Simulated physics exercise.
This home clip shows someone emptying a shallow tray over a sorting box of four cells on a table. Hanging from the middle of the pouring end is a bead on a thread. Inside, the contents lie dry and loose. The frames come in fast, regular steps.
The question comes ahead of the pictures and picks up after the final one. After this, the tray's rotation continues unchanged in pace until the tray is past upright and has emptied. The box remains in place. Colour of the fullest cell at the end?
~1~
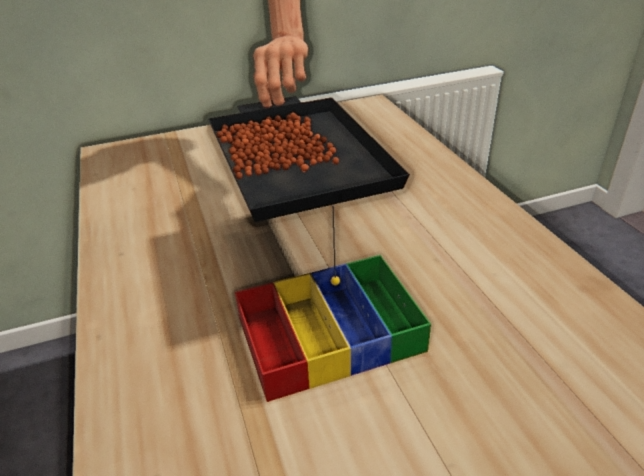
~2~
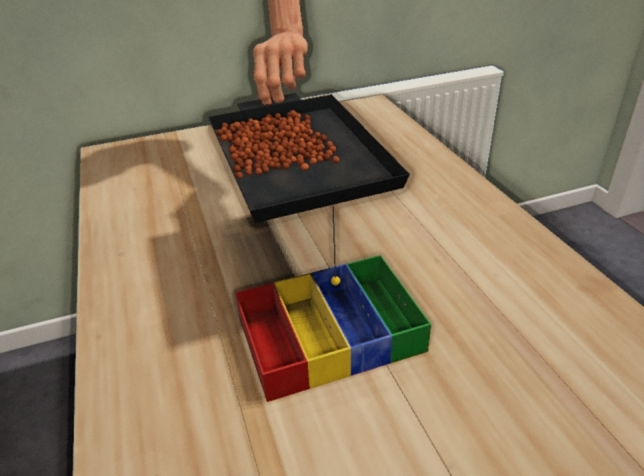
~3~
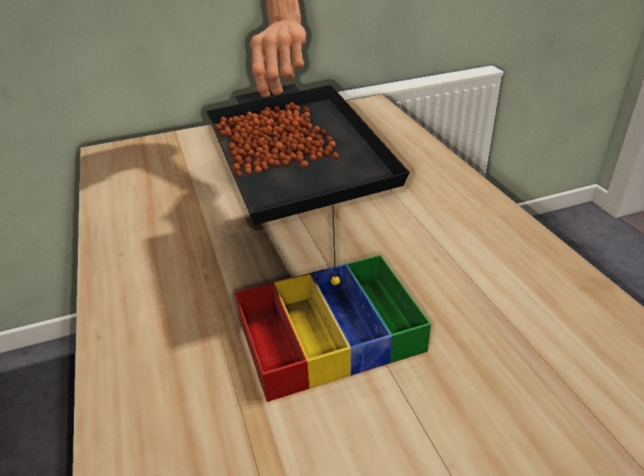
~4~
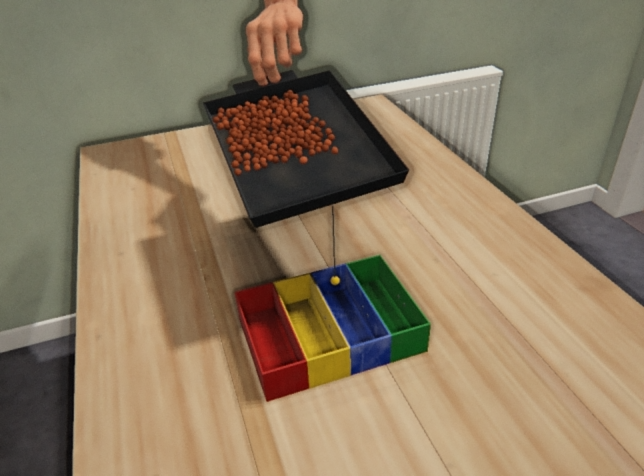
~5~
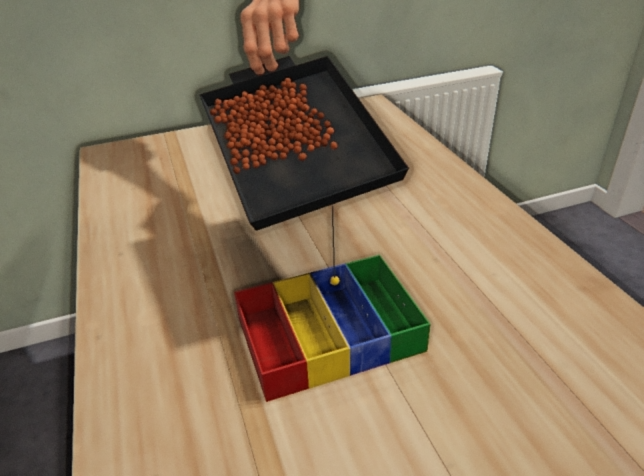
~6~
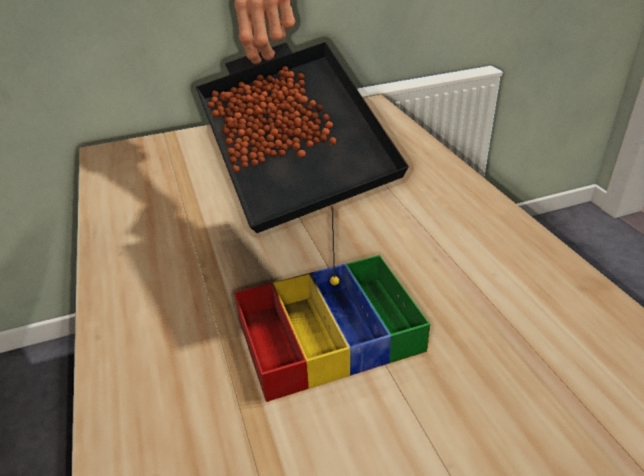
Red.
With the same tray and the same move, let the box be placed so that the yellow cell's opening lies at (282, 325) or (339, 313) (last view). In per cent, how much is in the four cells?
First case: Some 100 %; second case: Some 50 %.
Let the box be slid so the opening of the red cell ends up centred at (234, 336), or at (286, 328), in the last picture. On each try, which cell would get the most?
First: The yellow one. Second: The red cell.
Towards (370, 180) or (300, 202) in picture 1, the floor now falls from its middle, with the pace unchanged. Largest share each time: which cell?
The cell in green; that red cell.
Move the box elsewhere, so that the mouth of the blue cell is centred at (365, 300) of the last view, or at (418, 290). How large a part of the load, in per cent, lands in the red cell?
You'd end up with around 70 per cent and then around 0 per cent.
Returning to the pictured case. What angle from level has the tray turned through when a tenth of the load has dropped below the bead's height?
Roughly 75 degrees from level.
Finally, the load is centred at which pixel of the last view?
Close to (269, 336), more or less.
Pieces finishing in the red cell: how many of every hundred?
About 80 per cent.
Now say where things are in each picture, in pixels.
The first frame shows corners of the pouring end (253, 206) and (404, 173), level; middle of the load (278, 143), clay pellets; bead on its thread (335, 281); red cell (286, 378); yellow cell (329, 365); blue cell (371, 353); green cell (410, 341).
The second frame shows corners of the pouring end (253, 207) and (404, 173), level; middle of the load (278, 142).
The third frame shows corners of the pouring end (253, 210) and (404, 171), tipped barely, lowest at the left corner; middle of the load (277, 137).
The fourth frame shows corners of the pouring end (253, 214) and (404, 169), tipped a little, lowest at the left corner; middle of the load (276, 130).
The fifth frame shows corners of the pouring end (253, 218) and (403, 167), tipped clearly, lowest at the left corner; middle of the load (274, 123).
The sixth frame shows corners of the pouring end (253, 222) and (403, 165), tipped clearly, lowest at the left corner; middle of the load (272, 117); red cell (286, 378); yellow cell (329, 365); blue cell (370, 353); green cell (409, 341).
Just after the last frame, tray tipped steeply; almost all on the tray; about a tenth falling or outside the box.
A moment on, tray tipped right over; roughly half on the tray; roughly a quarter in the red cell; just a few in the yellow cell; about a tenth falling or outside the box.
Further on, tray tipped past a quarter turn; the larger part in the red cell; roughly a quarter in the yellow cell; about a tenth falling or outside the box.
When it is over, tray tipped past a quarter turn; the larger part in the red cell; roughly a quarter in the yellow cell; not one in the blue cell; not one in the green cell; about a tenth outside the box.
